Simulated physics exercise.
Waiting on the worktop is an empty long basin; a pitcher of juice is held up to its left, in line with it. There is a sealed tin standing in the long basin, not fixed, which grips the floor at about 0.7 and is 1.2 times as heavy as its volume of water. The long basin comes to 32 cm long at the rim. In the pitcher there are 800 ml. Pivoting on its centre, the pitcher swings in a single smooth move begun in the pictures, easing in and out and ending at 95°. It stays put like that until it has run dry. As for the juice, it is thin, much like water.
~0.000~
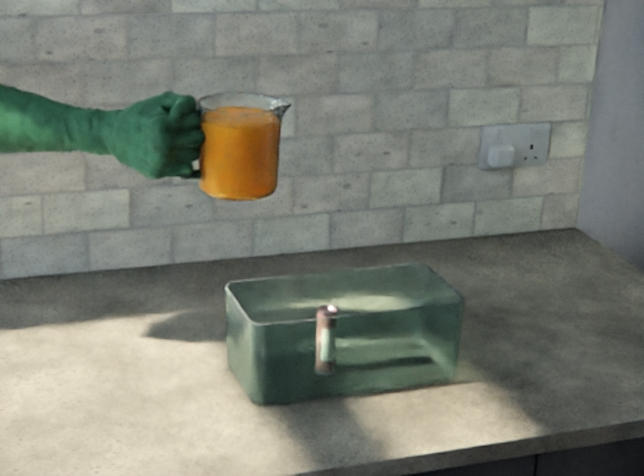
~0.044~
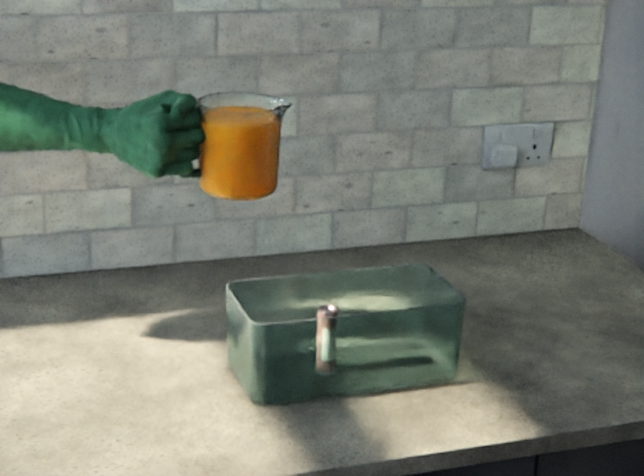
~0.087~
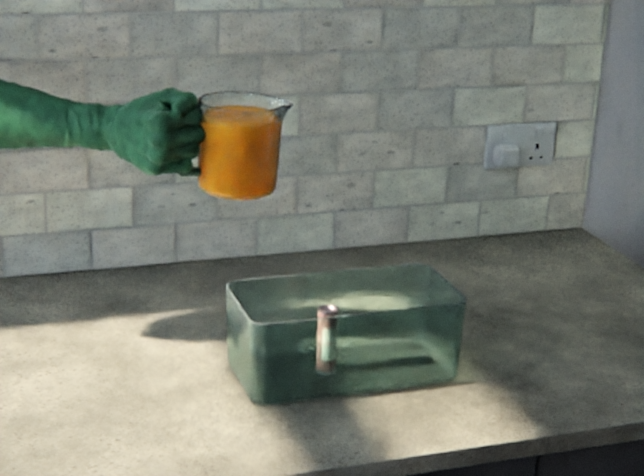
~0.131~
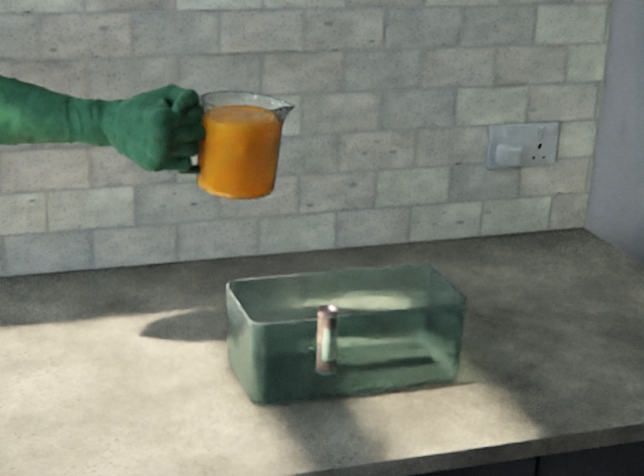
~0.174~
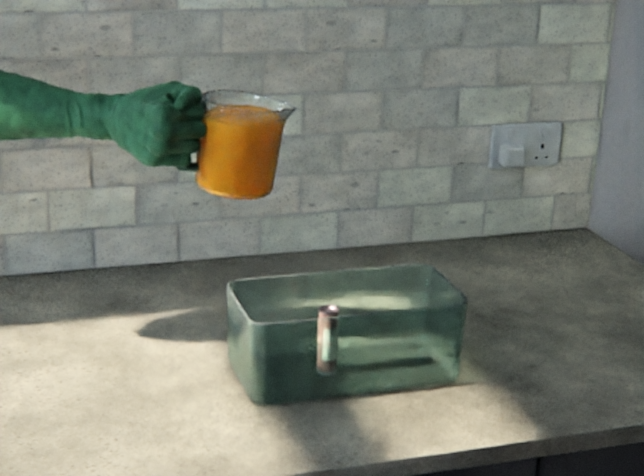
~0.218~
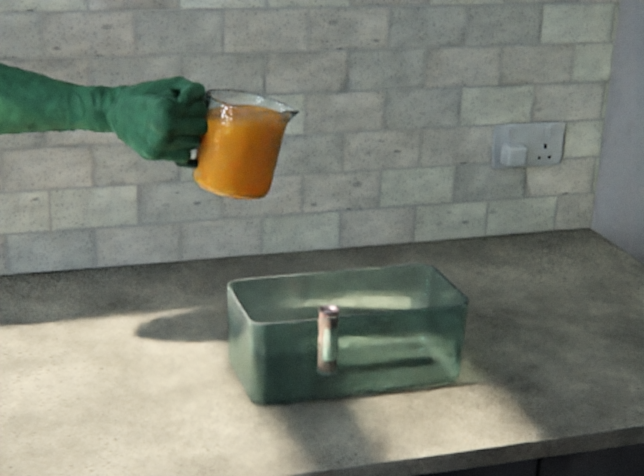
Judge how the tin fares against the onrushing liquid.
It withstands it and stays upright.
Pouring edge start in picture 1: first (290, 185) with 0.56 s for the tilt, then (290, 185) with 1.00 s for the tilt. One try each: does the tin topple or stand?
Try 1: Tipped over; try 2: Tipped over.
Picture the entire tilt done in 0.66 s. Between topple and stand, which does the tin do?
In that case the tin stays vertical.
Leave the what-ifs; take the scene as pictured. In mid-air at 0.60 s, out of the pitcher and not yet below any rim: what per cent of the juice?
Around 16 in a hundred.
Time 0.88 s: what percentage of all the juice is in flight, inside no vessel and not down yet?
In-air share: About 30 %.
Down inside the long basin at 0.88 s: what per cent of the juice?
I'd put it at roughly 34 per cent.
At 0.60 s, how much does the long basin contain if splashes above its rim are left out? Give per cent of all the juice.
At that time the basin holds about 1 per cent of the liquid.
After 0.60 s the tilt is 63° and 82 per cent is still to pour; the tin stands where it began.
After 0.88 s the tilt is 92° and 35 per cent is still to pour; the tin stands where it began.
After 1.18 s the tilt is 95° and 8 per cent is still to pour; the tin stands where it began.
After 1.50 s the tilt is 95° and 2 per cent is still to pour; the tin stands where it began.
In the end the tin stands where it began.
